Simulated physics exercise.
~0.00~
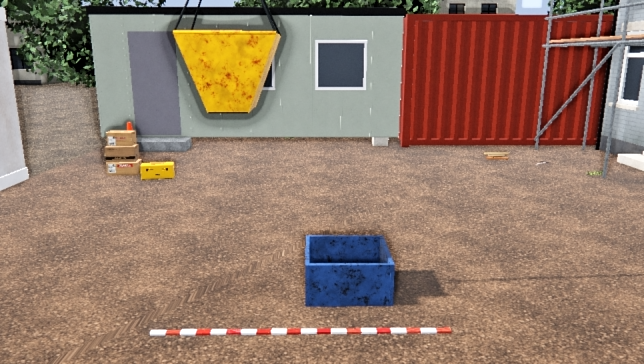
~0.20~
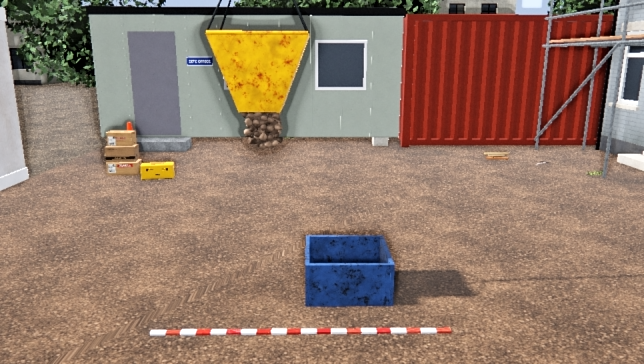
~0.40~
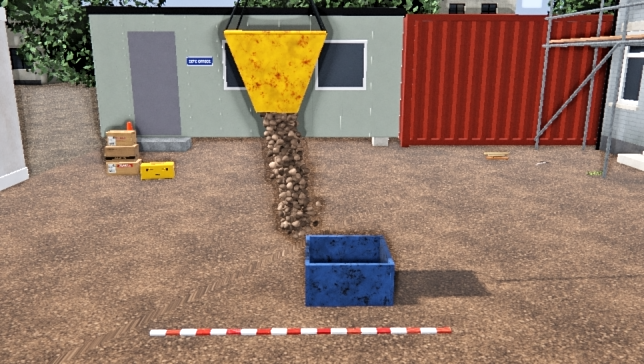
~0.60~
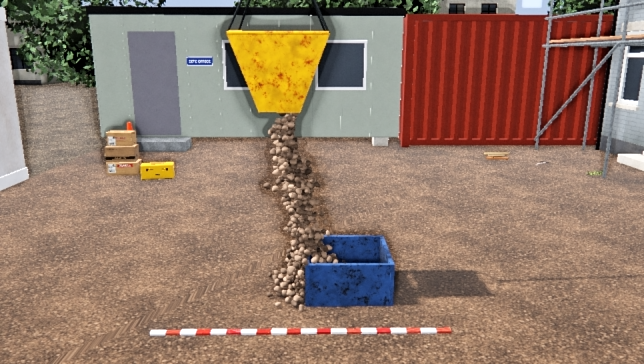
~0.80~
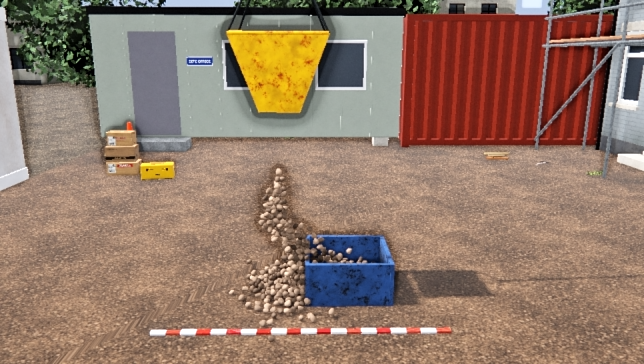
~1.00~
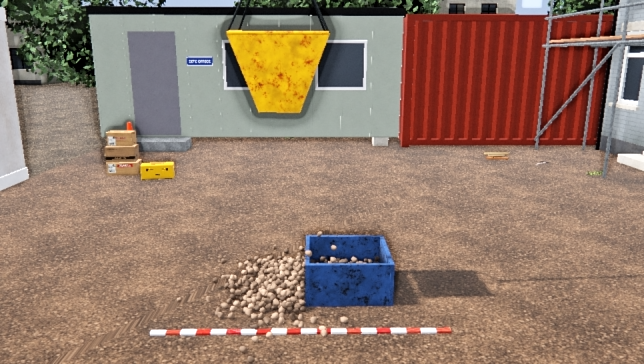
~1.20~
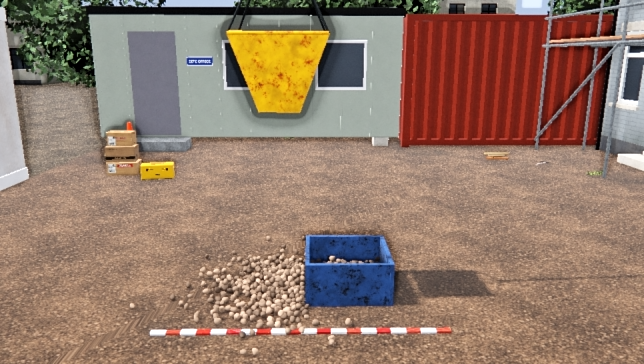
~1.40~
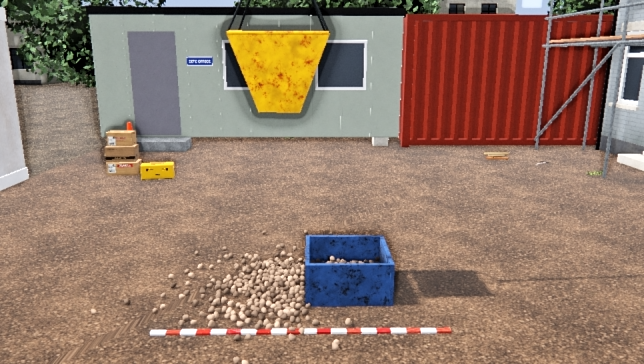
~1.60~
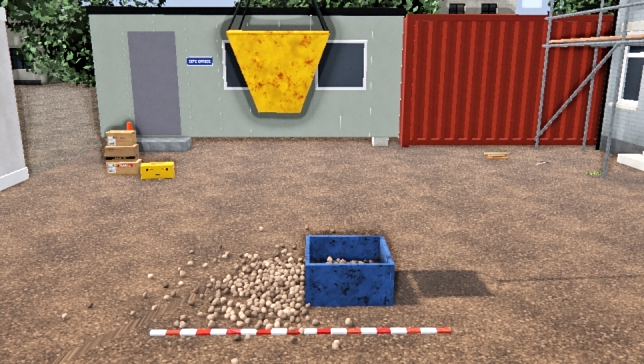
On an open dirt yard, seen from the side by a still camera, a pale green site cabin and a red container stand at the back. A yellow skip hangs at upper left, above a blue open bin and a red and white striped staff on the ground. The skip moves rightwards and brown cobbles pour from its bottom in a long stream, drifting right as they fall. The skip stops short of the bin and empties, the stones striking the bin's left edge. Many land inside, but more heap up and scatter on the ground to its left.
